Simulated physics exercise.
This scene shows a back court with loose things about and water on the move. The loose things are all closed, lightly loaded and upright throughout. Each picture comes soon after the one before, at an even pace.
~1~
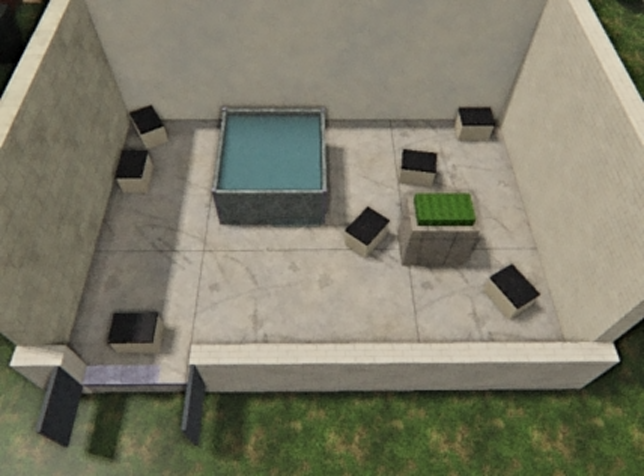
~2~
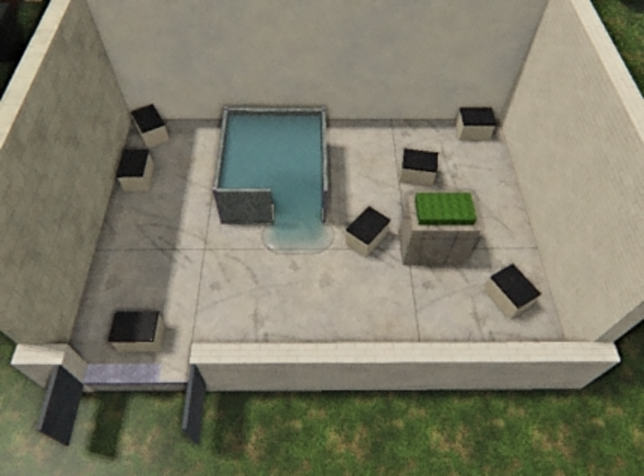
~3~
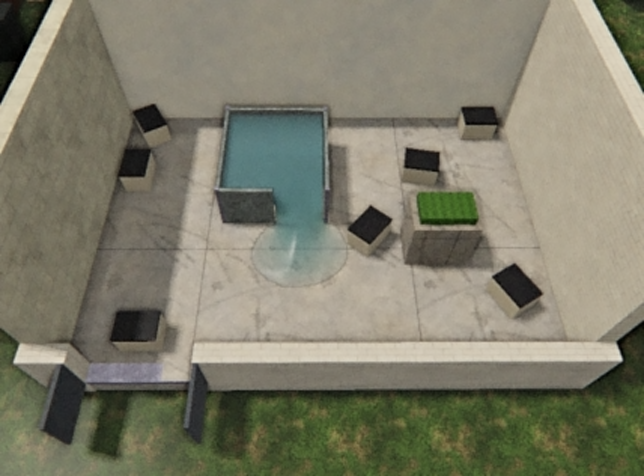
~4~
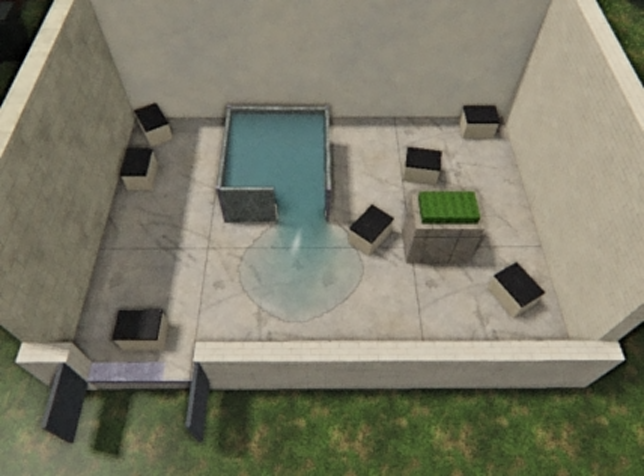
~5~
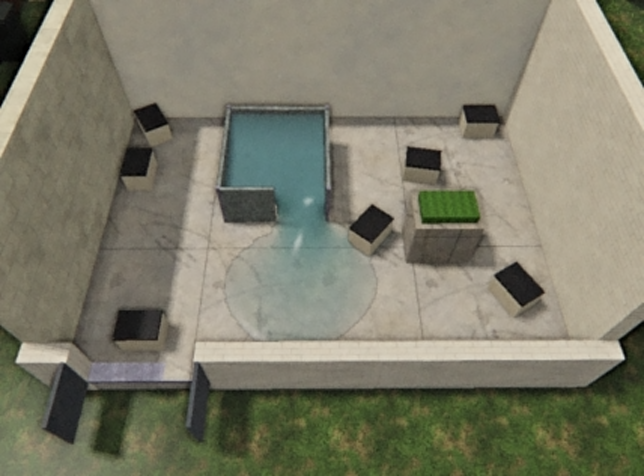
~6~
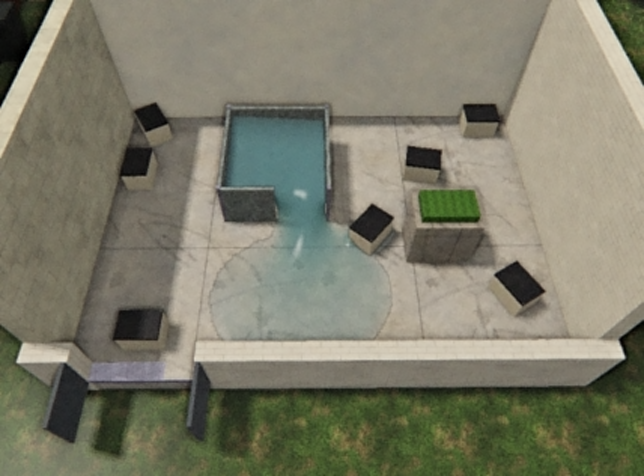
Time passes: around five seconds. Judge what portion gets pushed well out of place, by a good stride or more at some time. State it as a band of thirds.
It falls in the band below one third.
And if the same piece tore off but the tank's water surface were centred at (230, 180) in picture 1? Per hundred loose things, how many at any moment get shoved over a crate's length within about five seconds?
About 30 in a hundred.
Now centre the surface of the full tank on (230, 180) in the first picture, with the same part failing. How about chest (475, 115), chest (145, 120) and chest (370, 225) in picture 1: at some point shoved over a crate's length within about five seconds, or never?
First never went far, then never went far, then never went far.
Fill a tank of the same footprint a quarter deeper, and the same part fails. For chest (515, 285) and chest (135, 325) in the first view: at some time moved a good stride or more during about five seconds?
First: Travelled that far. Second: Travelled that far.
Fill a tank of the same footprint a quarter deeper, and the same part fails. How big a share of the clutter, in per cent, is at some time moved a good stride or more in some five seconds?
40 in a hundred, or close to it.
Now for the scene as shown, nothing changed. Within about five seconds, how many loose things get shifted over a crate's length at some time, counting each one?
Count: 2.
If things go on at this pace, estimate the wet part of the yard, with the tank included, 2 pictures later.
It comes to some 30 in a hundred.
A moment on, 0 of 7 are well off their spots; 0 afloat.
Next, 0 of 7 are well off their spots; 0 afloat.
Later, 2 of 7 are well off their spots; 0 afloat.
In the end, 2 of 7 are well off their spots, and 2 have been at some point; 1 afloat.
